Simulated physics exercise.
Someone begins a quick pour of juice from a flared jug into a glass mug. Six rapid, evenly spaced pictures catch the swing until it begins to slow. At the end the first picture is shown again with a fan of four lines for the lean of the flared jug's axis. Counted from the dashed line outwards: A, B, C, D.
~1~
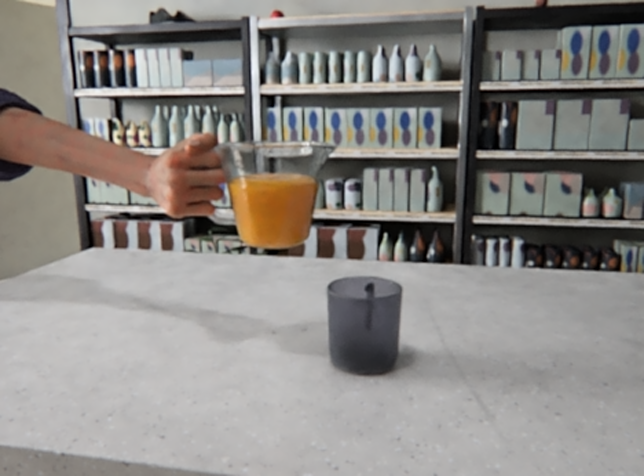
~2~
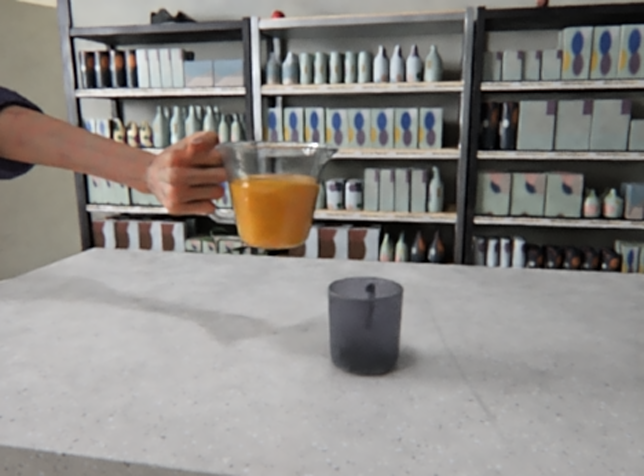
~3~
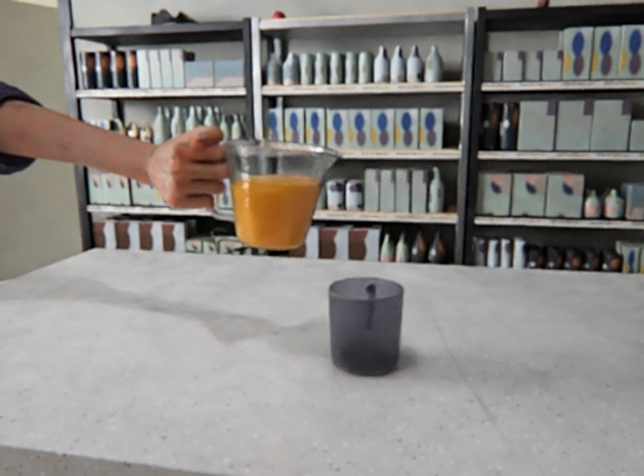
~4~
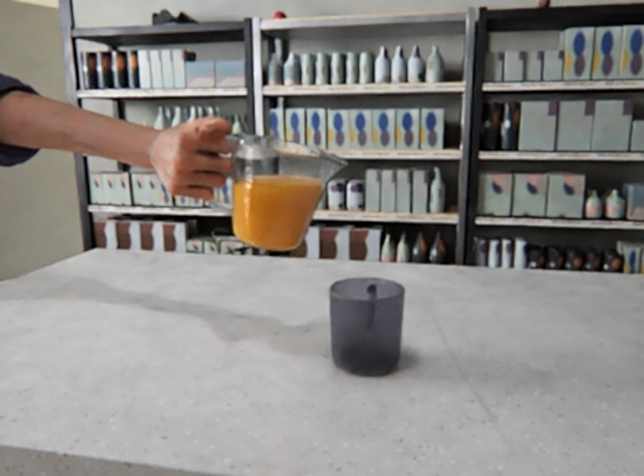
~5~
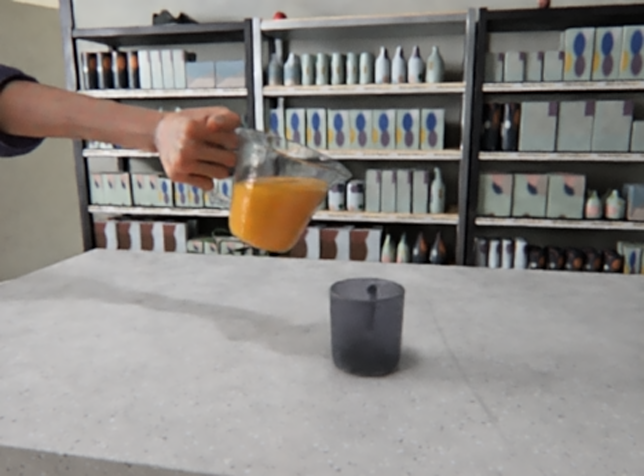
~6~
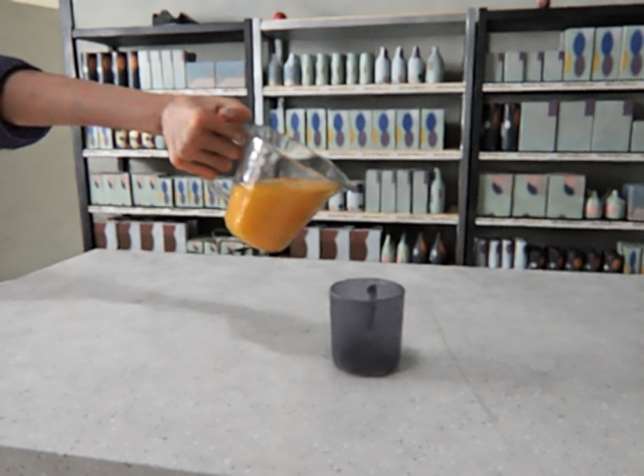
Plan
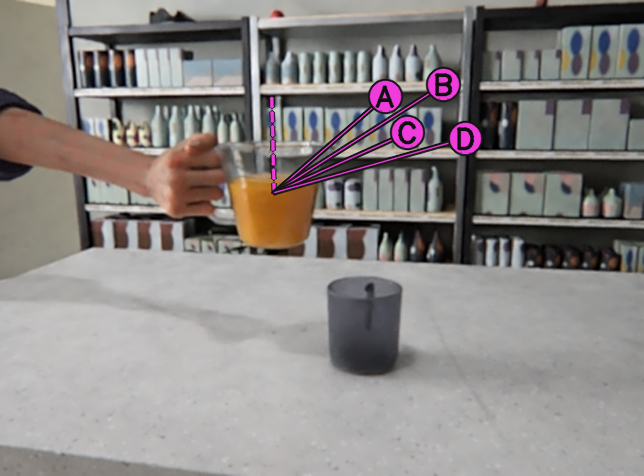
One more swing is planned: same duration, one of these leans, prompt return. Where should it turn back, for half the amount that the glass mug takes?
The answer is mark B.
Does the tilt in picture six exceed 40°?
No, it does not.
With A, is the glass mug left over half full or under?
Under half.
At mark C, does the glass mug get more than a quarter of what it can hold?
Yes, it does.
In magenta, A at (372, 107); B at (429, 93); C at (392, 139); D at (449, 142).
With A, the glass mug ends with about 28 % of what it can hold.
With B, the glass mug ends with about 48 % of what it can hold.
With C, the glass mug ends with about 68 % of what it can hold.
With D, the glass mug ends with about 79 % of what it can hold; 7 % of the juice is spilt.
